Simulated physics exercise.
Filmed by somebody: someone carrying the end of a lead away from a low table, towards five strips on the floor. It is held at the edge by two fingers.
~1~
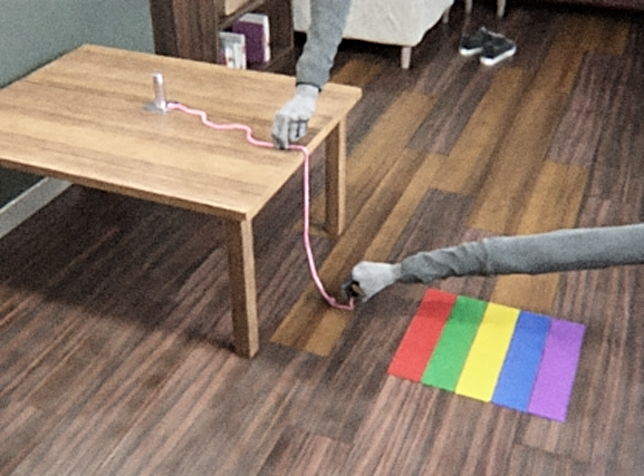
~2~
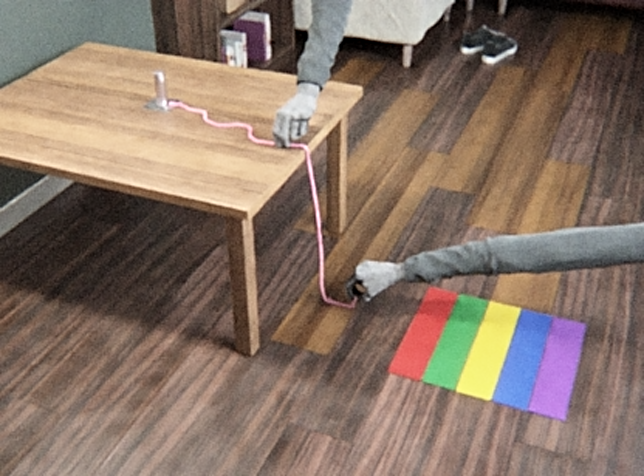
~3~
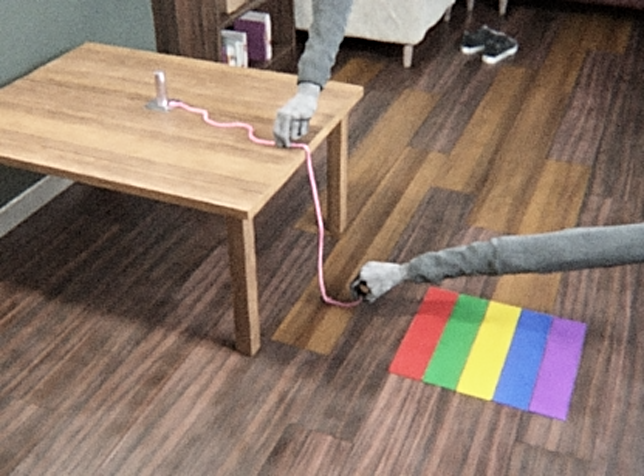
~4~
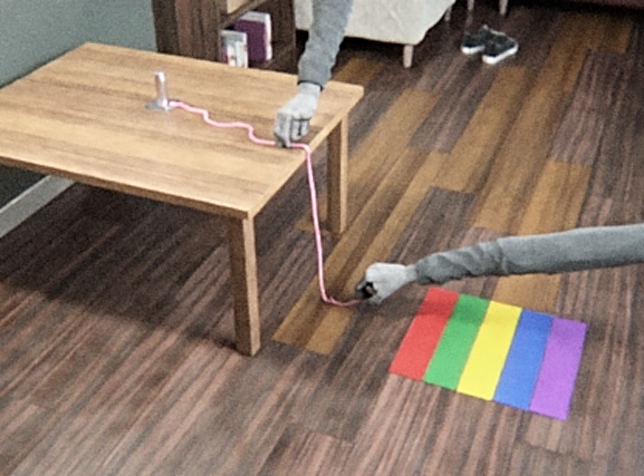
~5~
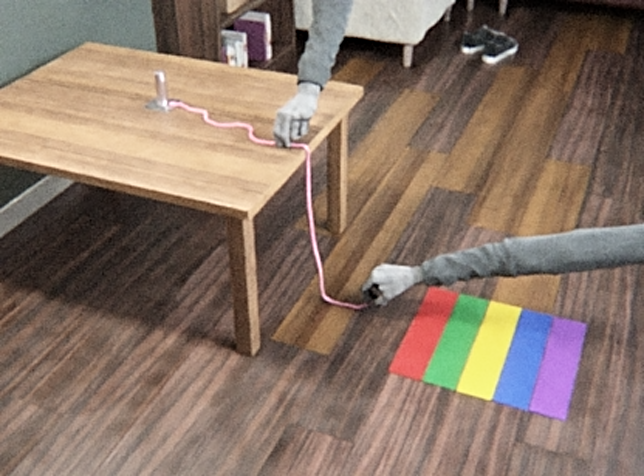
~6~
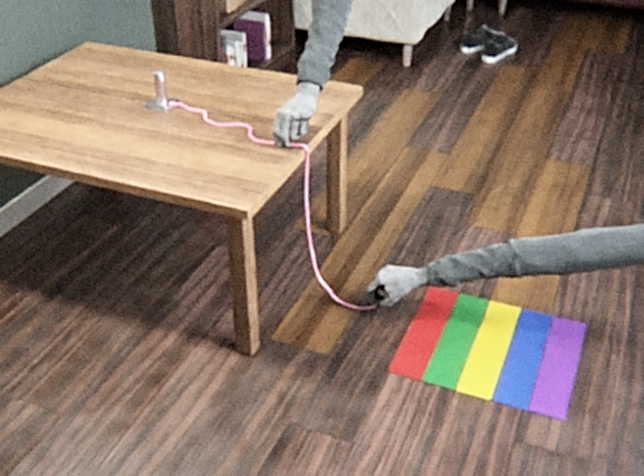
A pink cord runs from a small metal post across a low wooden table and hangs over its edge, seen from above in a room with a dark wood floor. One grey-sleeved hand pinches it at the edge, while another holds its end near red, green, yellow, blue and purple strips. The lower hand moves slightly right, the hanging cord shifting with it, while the upper hand and view stay still.
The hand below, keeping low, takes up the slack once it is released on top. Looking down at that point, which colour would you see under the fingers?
You would see yellow.
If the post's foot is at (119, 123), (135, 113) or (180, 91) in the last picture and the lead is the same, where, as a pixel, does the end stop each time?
Respectively (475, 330), (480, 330) and (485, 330).
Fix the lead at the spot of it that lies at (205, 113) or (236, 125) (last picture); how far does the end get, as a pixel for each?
Per try (px, approx.): (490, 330); (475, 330).
A little later, end near (434, 317); over red.
Next, end near (473, 327); over green.
When it is tight, end near (496, 333); over yellow. It gets as far as the yellow strip.
